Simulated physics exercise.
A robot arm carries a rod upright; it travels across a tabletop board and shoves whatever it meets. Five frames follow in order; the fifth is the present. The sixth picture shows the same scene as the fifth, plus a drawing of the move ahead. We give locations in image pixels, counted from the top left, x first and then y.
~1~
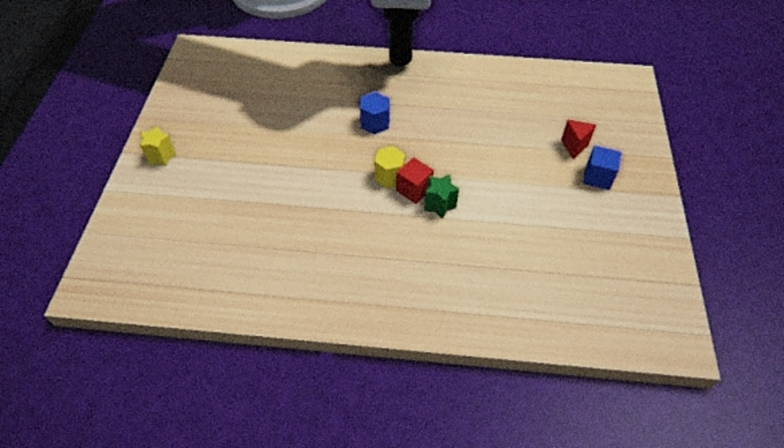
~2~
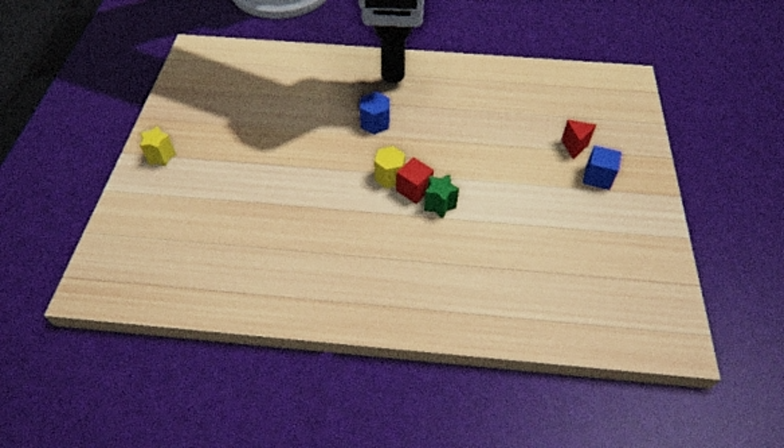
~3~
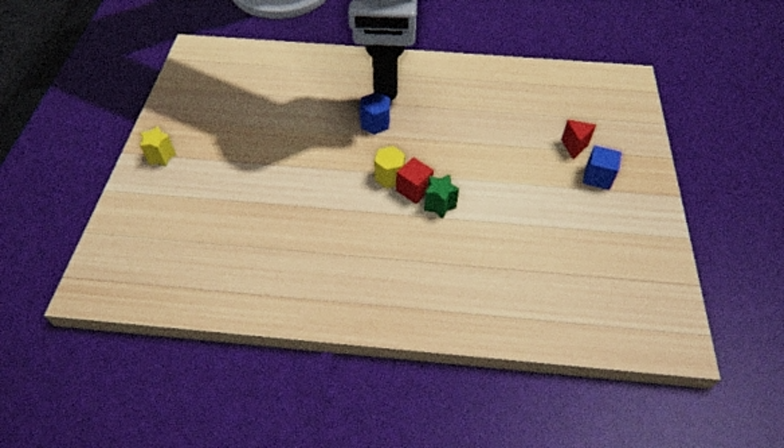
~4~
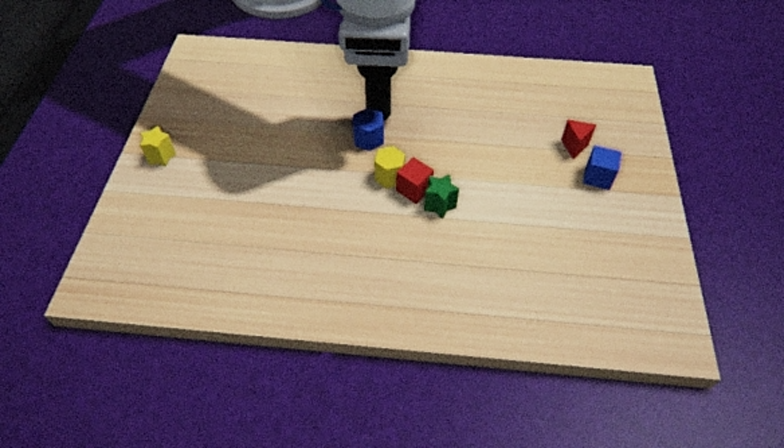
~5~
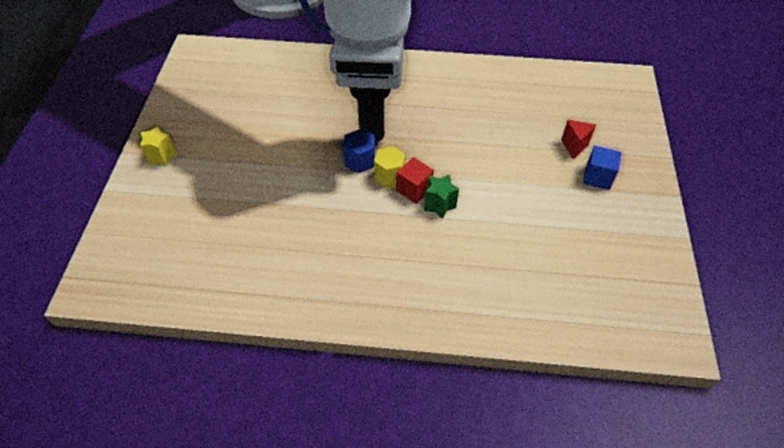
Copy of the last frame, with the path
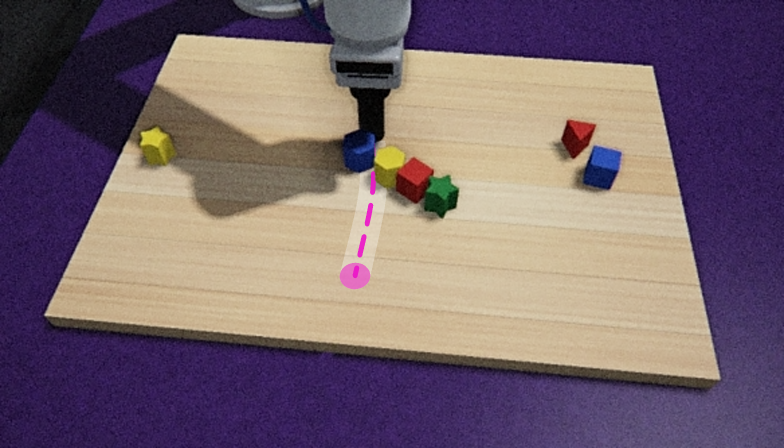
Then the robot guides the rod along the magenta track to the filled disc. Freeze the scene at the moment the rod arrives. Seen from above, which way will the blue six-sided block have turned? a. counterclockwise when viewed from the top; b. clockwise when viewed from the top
I choose b.
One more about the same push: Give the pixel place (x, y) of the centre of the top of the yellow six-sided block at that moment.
In the picture, that point is around (400, 187).
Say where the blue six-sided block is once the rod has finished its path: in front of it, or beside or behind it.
I think the rod loses the blue six-sided block somewhere along the way.
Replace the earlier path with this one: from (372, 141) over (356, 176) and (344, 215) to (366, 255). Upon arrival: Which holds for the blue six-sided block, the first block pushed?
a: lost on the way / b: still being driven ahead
I choose a.
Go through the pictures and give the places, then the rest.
In the first picture, rod's lower end at (401, 59); blue six-sided block at (375, 102); yellow six-sided block at (390, 157); red square at (415, 170); green star block at (442, 186).
In the second picture, rod at (393, 76); blocks still.
In the third picture, rod at (386, 94); blocks still.
In the fourth picture, rod at (379, 113); blue six-sided block at (368, 119).
In the fifth picture, rod at (372, 134); blue six-sided block at (359, 140); yellow six-sided block at (390, 157); red square at (415, 170); green star block at (442, 186).
Drawn move, from (372, 141) via (371, 204), ending at (355, 276).
On the path given first. One third of the way, rod at (373, 175); blue six-sided block at (343, 167), turned 45° clockwise; yellow six-sided block at (395, 176), turned 35° anticlockwise; red square at (426, 176), turned 35° anticlockwise; green star block at (451, 188).
Two thirds of the way, rod at (366, 220); blue six-sided block at (341, 168), turned 55° clockwise; yellow six-sided block at (400, 187), turned 75° anticlockwise; red square at (428, 178), turned 45° anticlockwise; green star block at (455, 189).
At the end, rod at (354, 269); blue six-sided block at (341, 168), turned 55° clockwise; yellow six-sided block at (400, 187), turned 75° anticlockwise; red square at (428, 178), turned 45° anticlockwise; green star block at (455, 189).
